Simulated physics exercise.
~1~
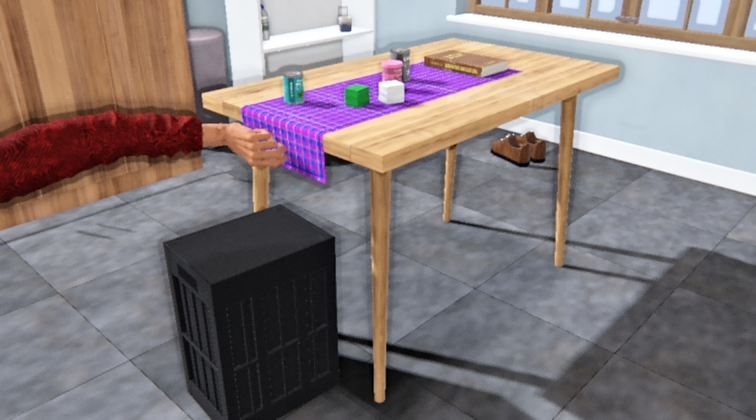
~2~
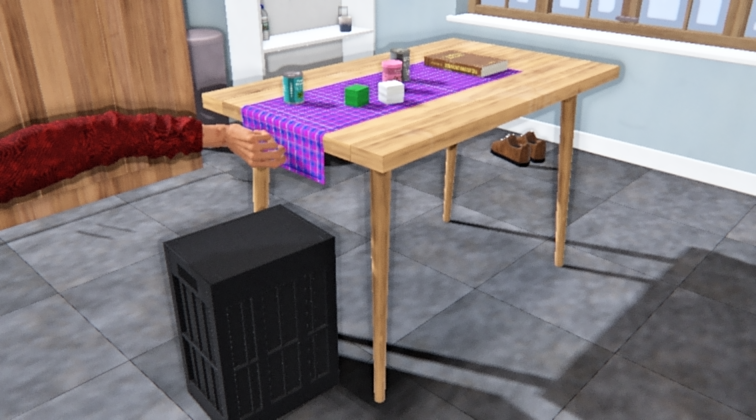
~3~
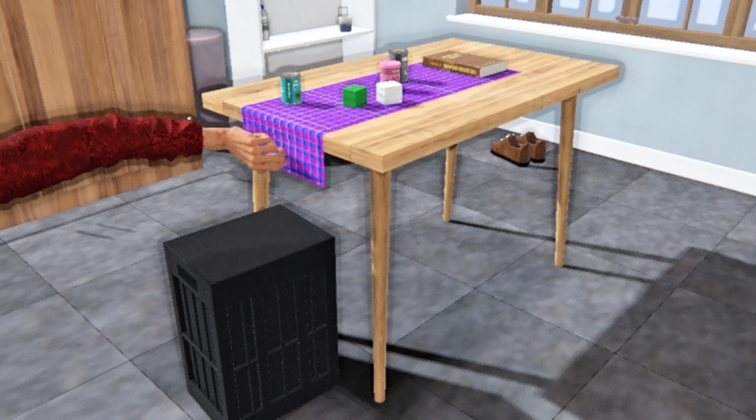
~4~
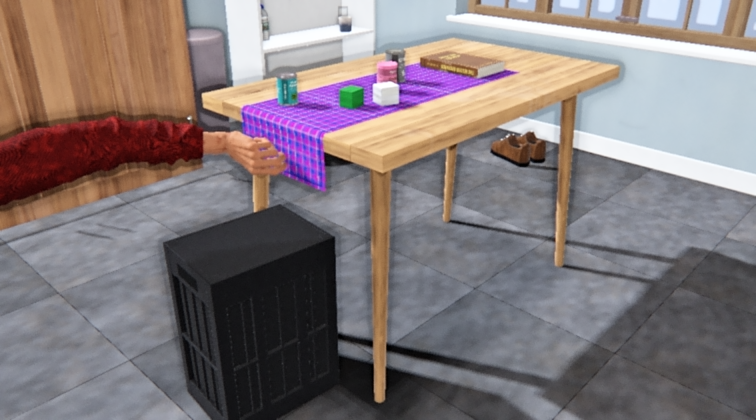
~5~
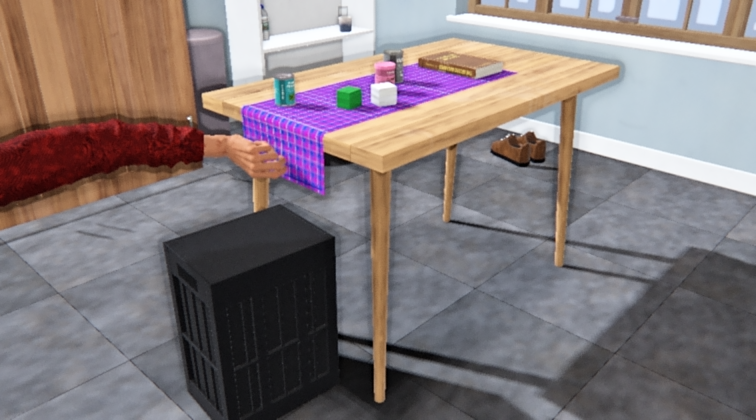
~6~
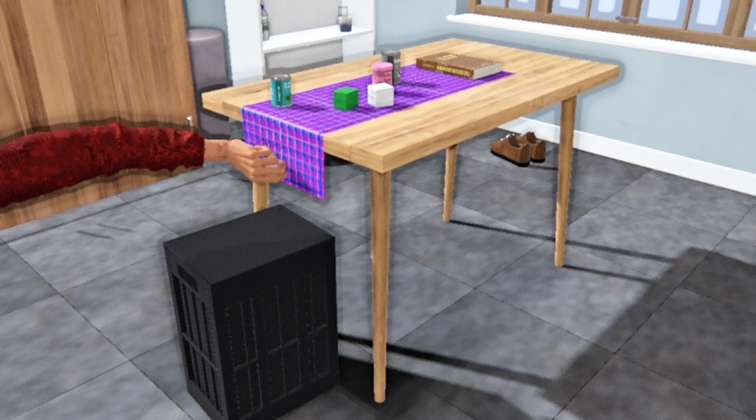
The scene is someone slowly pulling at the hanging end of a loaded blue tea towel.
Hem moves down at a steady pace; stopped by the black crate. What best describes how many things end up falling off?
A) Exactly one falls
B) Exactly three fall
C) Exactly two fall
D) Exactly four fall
Option A: Exactly one falls.
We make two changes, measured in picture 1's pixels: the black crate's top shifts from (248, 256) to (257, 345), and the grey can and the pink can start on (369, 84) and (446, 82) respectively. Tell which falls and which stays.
Final state: The grey can is no longer up, the pink can is still in place.
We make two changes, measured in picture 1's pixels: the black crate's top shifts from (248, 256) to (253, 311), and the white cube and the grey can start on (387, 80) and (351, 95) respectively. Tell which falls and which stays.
In the end the white cube is still on top and the grey can is no longer on top.
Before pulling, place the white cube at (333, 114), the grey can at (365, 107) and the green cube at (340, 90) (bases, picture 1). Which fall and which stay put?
In the end the white cube is no longer up there, the grey can is still up there and the green cube is still up there.
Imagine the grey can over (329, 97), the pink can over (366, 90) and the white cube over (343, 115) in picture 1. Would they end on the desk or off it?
The grey can remains up; the pink can does not fall; the white cube drops off.
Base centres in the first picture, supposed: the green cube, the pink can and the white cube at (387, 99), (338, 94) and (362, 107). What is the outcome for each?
Of the three, the green cube stays aloft, the pink can stays aloft and the white cube stays aloft.
Soon after, hem near (284, 202); all still up.
After that, hem on the crate; turquoise can gone.
In the end, hem on the crate; turquoise can gone. It carries off one.
